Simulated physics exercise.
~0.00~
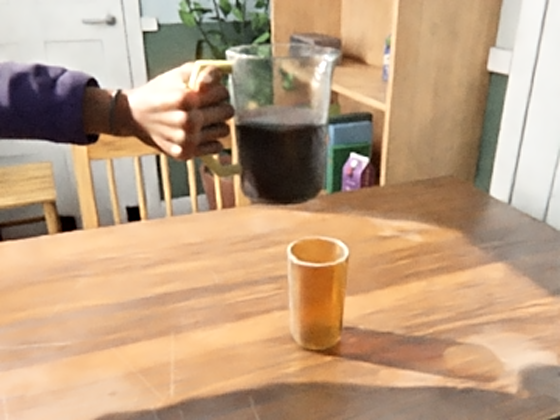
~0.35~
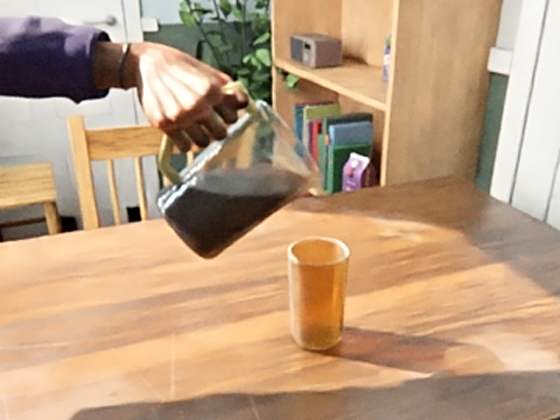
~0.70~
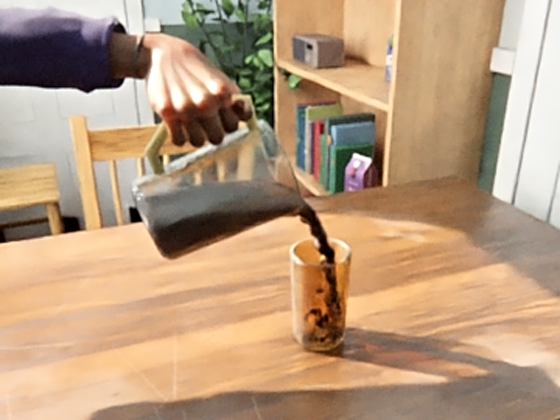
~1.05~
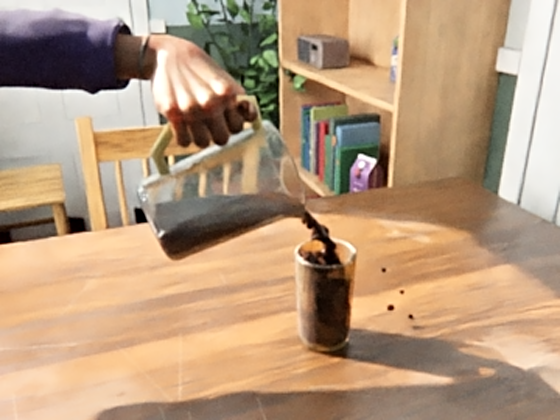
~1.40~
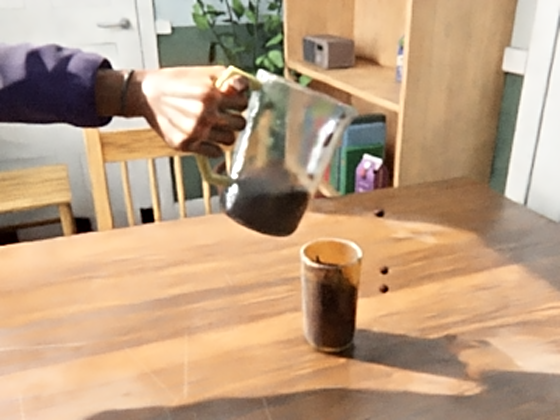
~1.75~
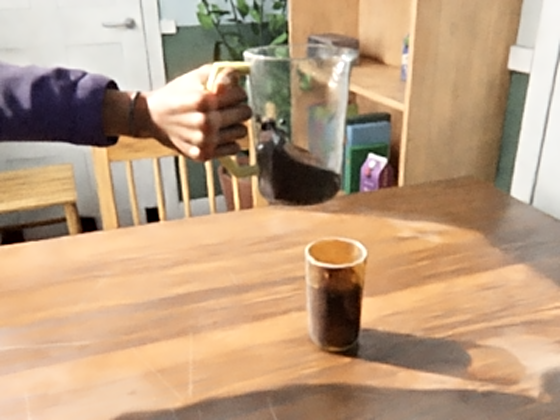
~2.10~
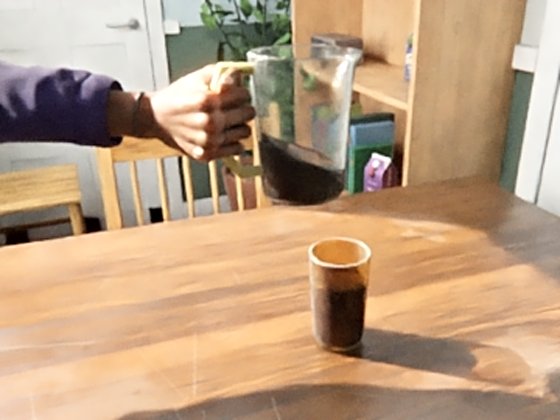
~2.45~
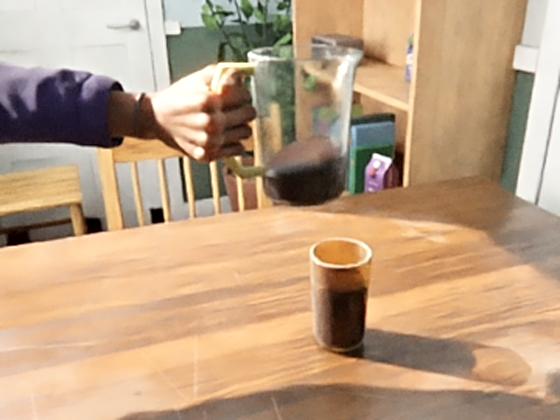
A glass pitcher of dark coffee, held by a hand in a purple sleeve, tipped over a tall glass on a wooden table, filled much of it while a few drops splashed out, then swung back upright with some coffee left inside.
